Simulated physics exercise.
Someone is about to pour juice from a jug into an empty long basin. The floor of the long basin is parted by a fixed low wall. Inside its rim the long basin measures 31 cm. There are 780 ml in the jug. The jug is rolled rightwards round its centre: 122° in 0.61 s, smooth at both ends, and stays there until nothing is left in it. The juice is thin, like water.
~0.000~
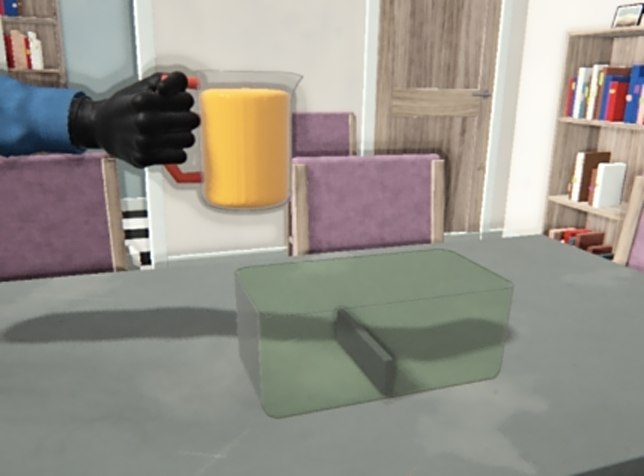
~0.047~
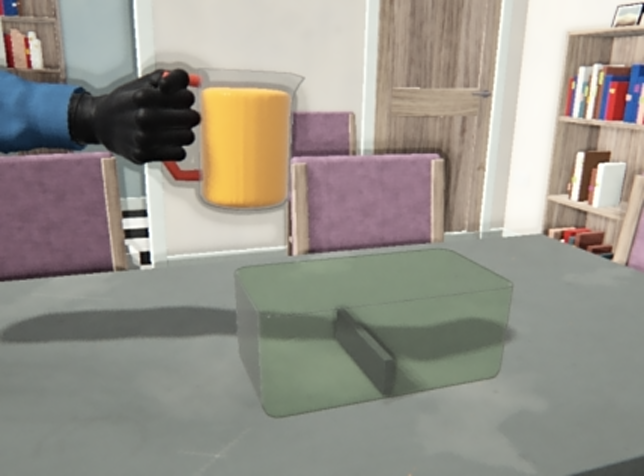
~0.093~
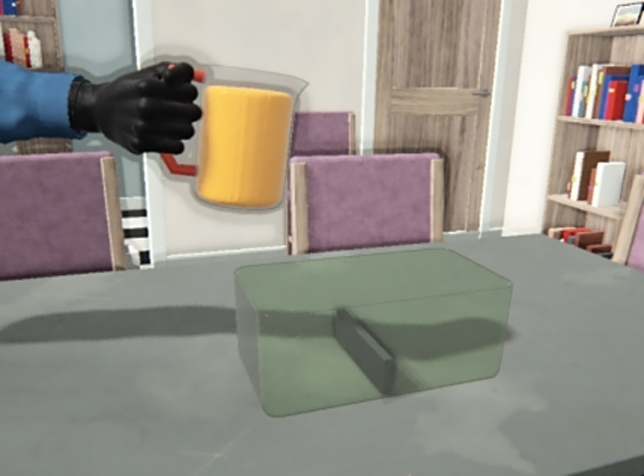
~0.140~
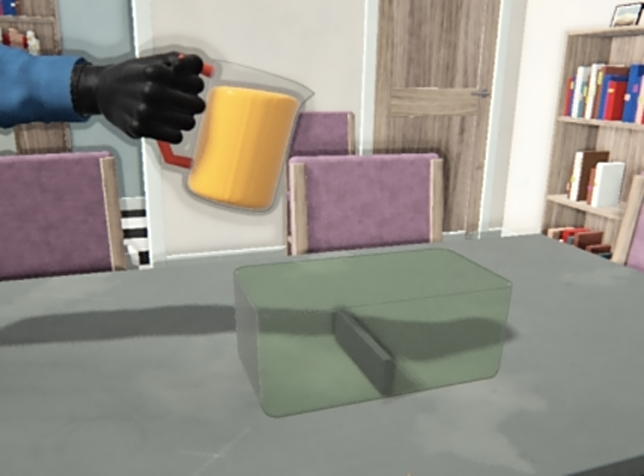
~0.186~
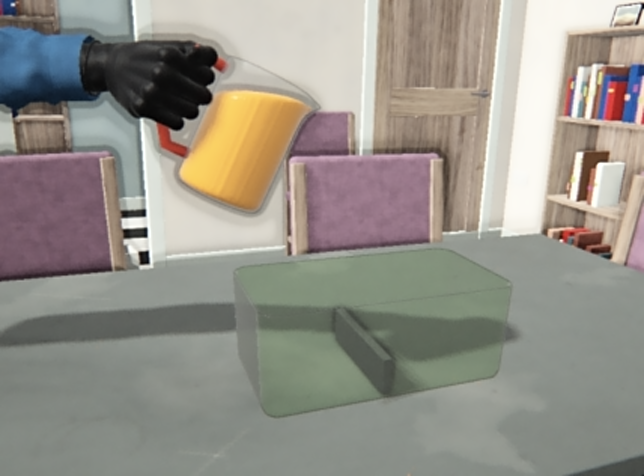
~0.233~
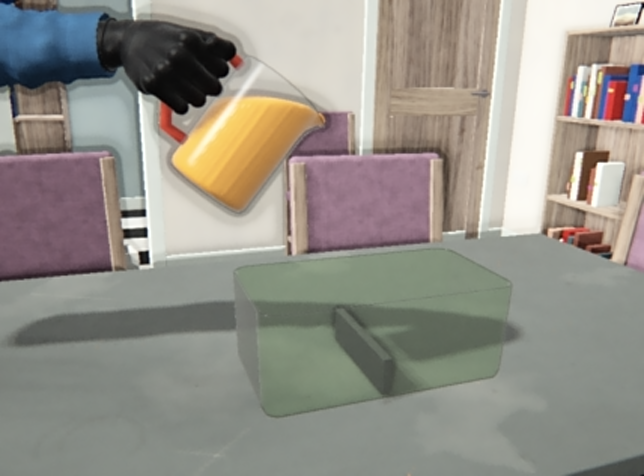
A black-gloved hand tilting a clear jug of orange juice steadily rightwards above a greenish see-through basin on a grey table.
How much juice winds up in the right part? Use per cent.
About 28 per cent.
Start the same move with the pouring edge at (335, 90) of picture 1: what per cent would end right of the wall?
In that case some 75 per cent.
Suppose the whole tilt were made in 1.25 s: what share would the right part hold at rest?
Then about 60 per cent.
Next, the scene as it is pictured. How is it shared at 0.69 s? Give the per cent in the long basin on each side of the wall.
Some 50 per cent left and 24 right.
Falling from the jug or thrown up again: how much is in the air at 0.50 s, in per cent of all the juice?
Near 30 in a hundred.
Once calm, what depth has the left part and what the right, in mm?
Left about 22 mm, right about 8 mm.
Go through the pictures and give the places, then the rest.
Tilt 0°; pouring edge (303, 75); surface from (199, 92) to (288, 93); the long basin's rim runs from (246, 293) to (480, 267); the wall's top is at (363, 334), in the first frame.
Tilt 2°; pouring edge (304, 77); surface from (200, 91) to (288, 94), in the second frame.
Tilt 7°; pouring edge (308, 82); surface from (205, 89) to (291, 95), in the third frame.
Tilt 15°; pouring edge (314, 93); surface from (206, 103) to (297, 98), in the fourth frame.
Tilt 26°; pouring edge (320, 107); surface from (201, 119) to (308, 104), in the fifth frame.
Tilt 39°; pouring edge (324, 125); surface from (193, 129) to (321, 117), in the sixth frame.
After 0.50 s the tilt is 112° and 54 per cent is still to pour, 3 is left of the wall and 14 right of it.
After 0.69 s the tilt is 122° and 8 per cent is still to pour, 51 is left of the wall and 25 right of it.
After 0.89 s the tilt is 122° and 0 per cent is still to pour, 60 is left of the wall and 27 right of it.
After 1.11 s the tilt is 122° and 0 per cent is still to pour, 63 is left of the wall and 28 right of it.
In the end 63 per cent lies left of the wall, 28 right of it and 9 outside.
